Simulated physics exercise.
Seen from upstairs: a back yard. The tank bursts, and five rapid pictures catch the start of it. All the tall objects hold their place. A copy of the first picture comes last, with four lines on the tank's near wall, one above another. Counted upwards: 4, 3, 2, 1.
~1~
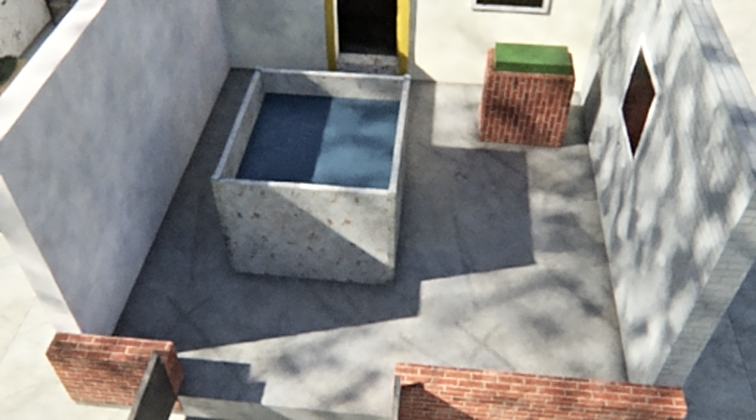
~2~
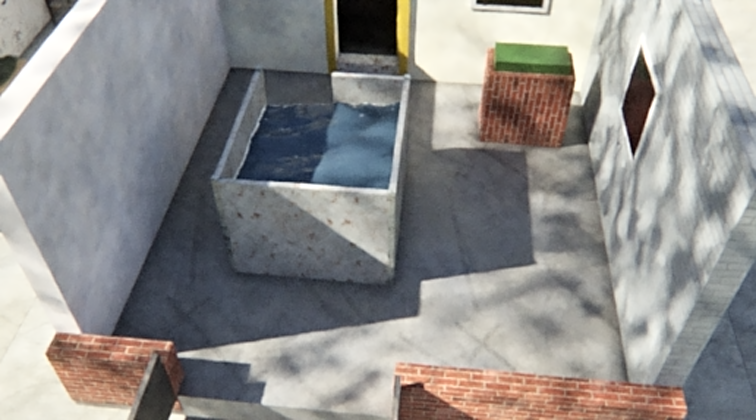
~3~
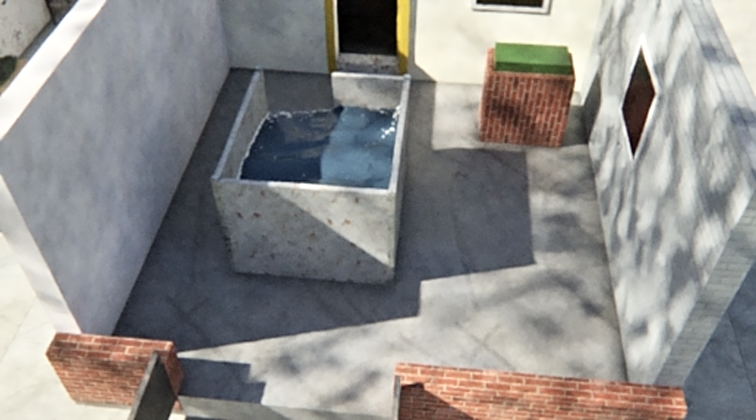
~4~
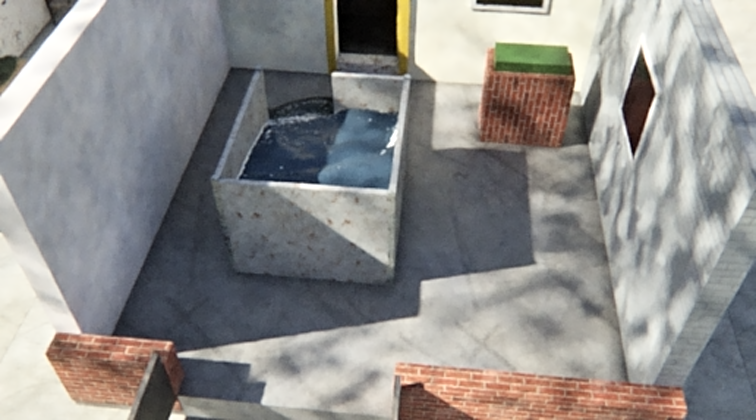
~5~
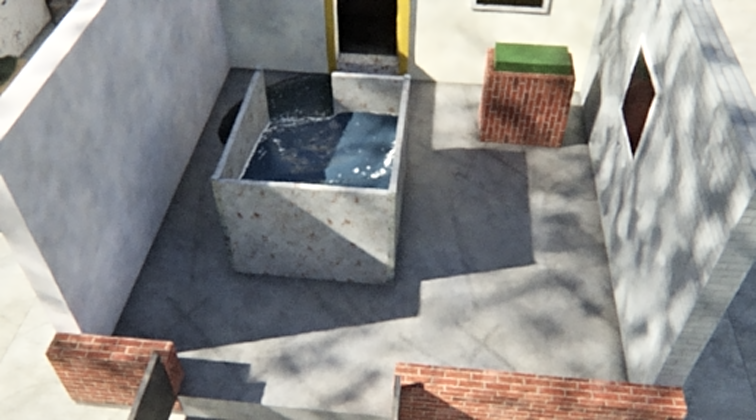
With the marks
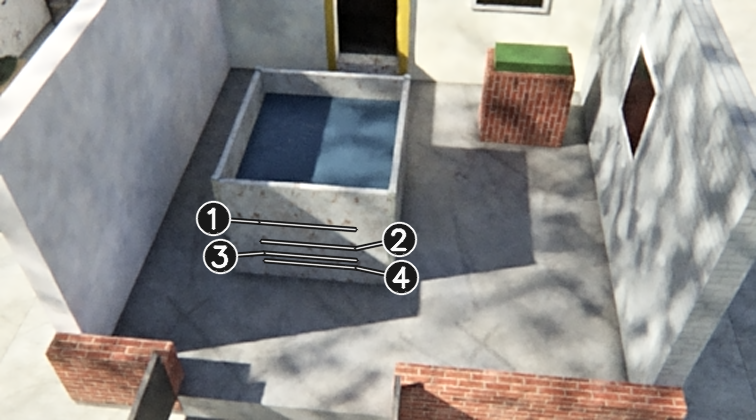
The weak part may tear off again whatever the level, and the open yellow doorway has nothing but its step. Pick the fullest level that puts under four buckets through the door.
It is 2.
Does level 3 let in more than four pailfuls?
No, that is safe.
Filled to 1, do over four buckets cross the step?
Yes, that goes wrong.
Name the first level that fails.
That is level 1.
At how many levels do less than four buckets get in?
Three.
On the marked copy, 1 at (306, 225); 2 at (308, 245); 3 at (309, 256); 4 at (310, 264); from the bottom up 4, 3, 2, 1.
If 1 is chosen, about 11 bucketfuls get in.
If 2 is chosen, a bucket or two gets in.
If 3 is chosen, nothing gets over.
If 4 is chosen, nothing gets over.
